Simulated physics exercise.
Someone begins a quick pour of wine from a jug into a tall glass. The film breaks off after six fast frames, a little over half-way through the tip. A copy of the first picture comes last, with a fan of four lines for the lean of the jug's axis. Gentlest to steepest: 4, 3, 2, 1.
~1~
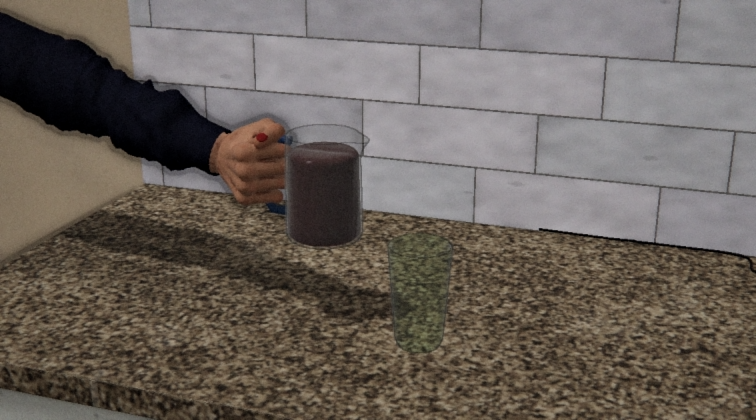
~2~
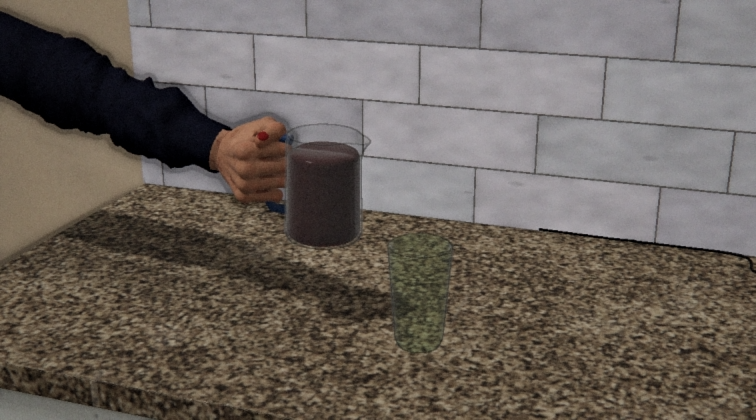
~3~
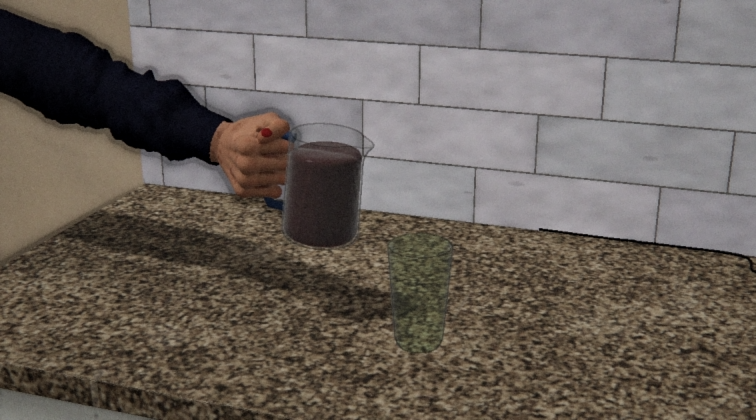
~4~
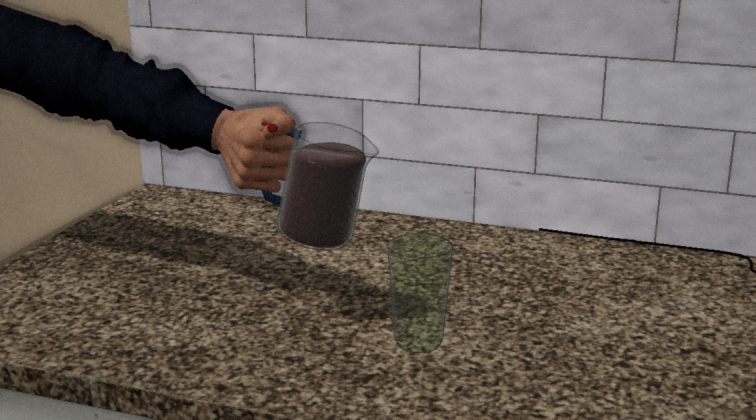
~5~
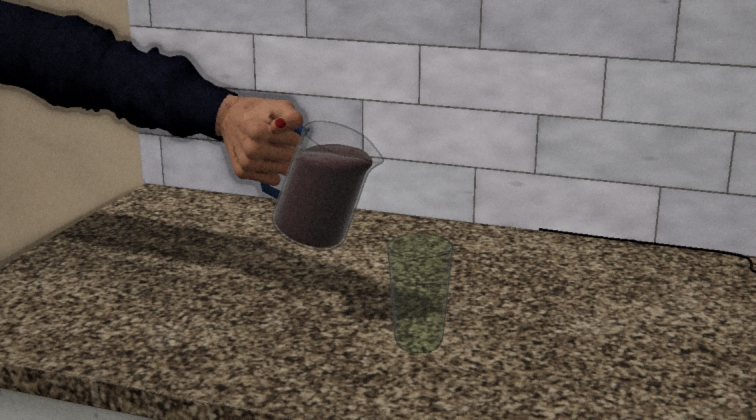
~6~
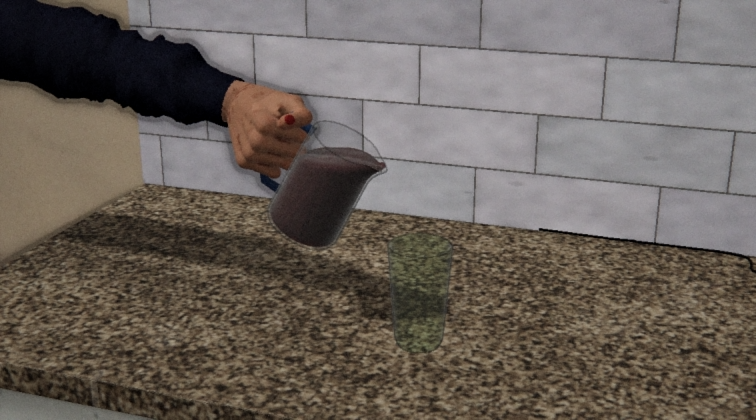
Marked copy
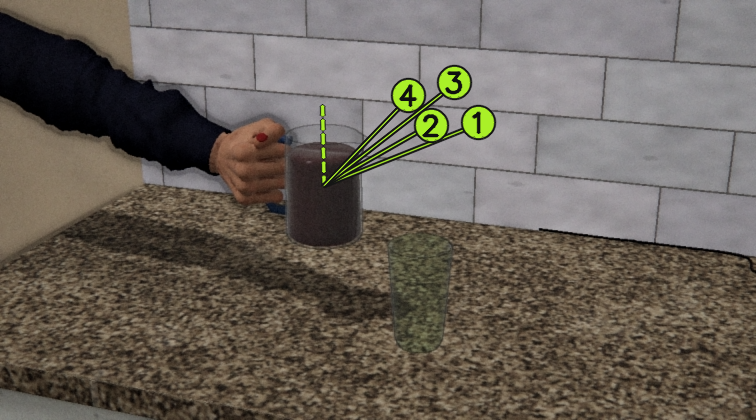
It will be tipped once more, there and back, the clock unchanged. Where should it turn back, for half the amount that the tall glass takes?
I would pick mark 1.
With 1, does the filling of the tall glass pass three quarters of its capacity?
No, less.
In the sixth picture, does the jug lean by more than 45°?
No.
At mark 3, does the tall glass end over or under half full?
Under.
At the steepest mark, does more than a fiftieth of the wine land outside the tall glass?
No.
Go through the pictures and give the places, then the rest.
In the first frame, upright, lip at (367, 141); rim of the tall glass round (420, 245); nothing has left yet.
In the second frame, upright, lip at (368, 142); nothing has left yet.
In the third frame, tipped about 6°, lip at (372, 146); nothing has left yet.
In the fourth frame, tipped about 12°, lip at (377, 153); nothing has left yet.
In the fifth frame, tipped about 20°, lip at (381, 161); nothing has left yet.
In the sixth frame, tipped about 28°, lip at (385, 171); nothing has left yet.
In lime, 1 at (463, 130); 2 at (416, 132); 3 at (441, 94); 4 at (397, 109).
Choosing 1, the tall glass ends with about 49 % of what it can hold.
Choosing 2, the tall glass ends with about 35 % of what it can hold.
Choosing 3, the tall glass ends with about 24 % of what it can hold.
Choosing 4, the tall glass ends with about 15 % of what it can hold.
